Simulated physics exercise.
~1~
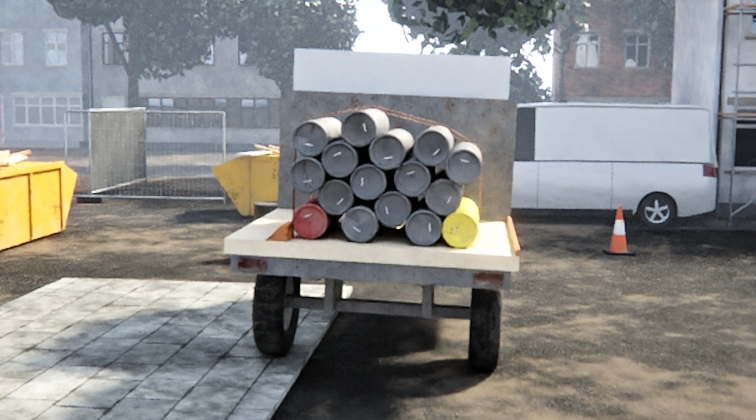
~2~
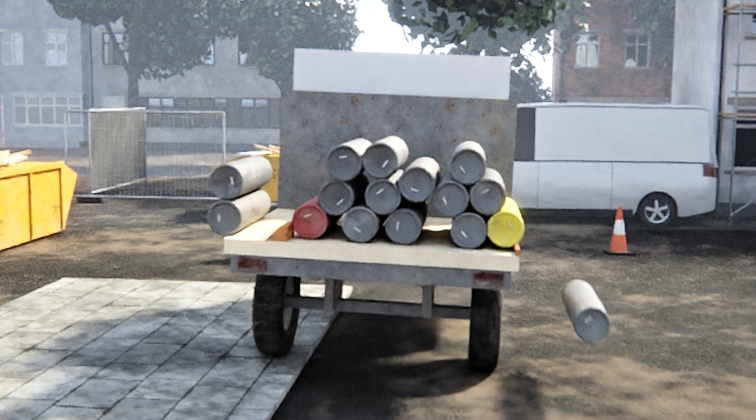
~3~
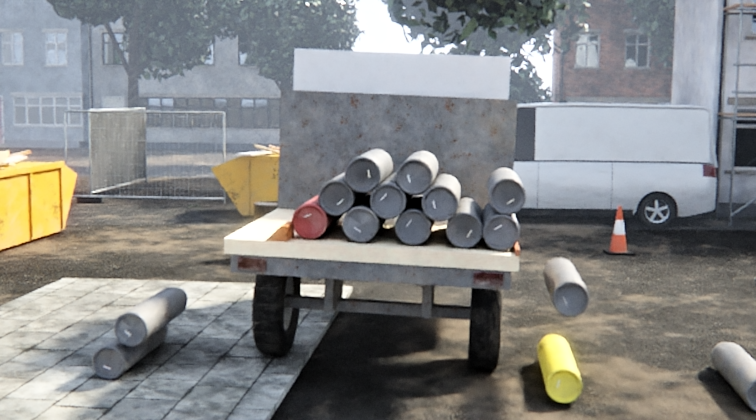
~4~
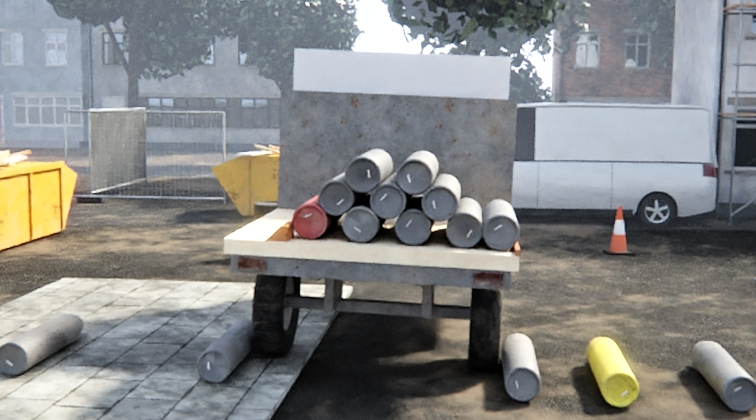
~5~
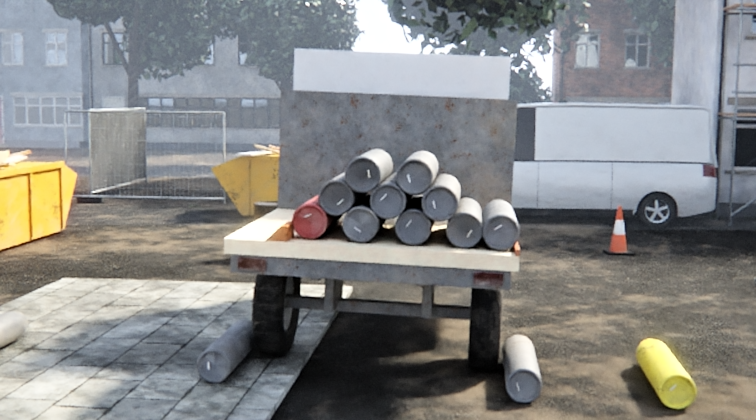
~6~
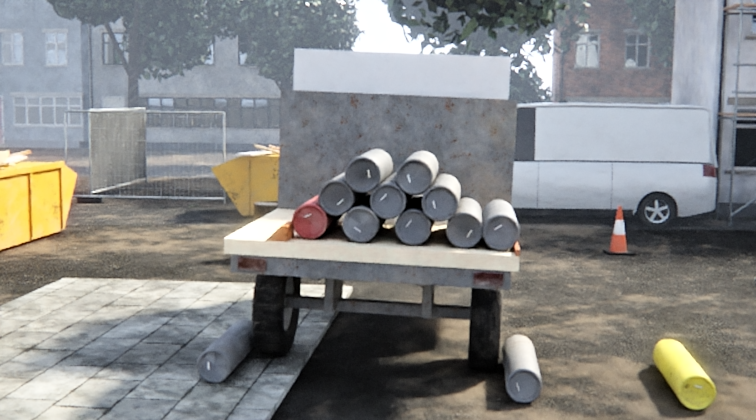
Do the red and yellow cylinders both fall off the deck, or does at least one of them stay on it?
At least one stays on it. The red cylinder remains on the left part of the deck, while the yellow one goes over the right edge and ends up on the ground.
A flatbed lorry stands parked in a yard, seen from behind, with a white van and an orange cone to the right and yellow skips to the left. Grey cylinders are stacked end-on on its deck, with a red one at the bottom left and a yellow one at the bottom right. The stack spreads, and grey cylinders tumble off both sides. The yellow one rolls off the right edge, drops and rolls away across the ground. A low grey pile stays on the deck beside the red cylinder, while a grey one lies near each rear wheel.
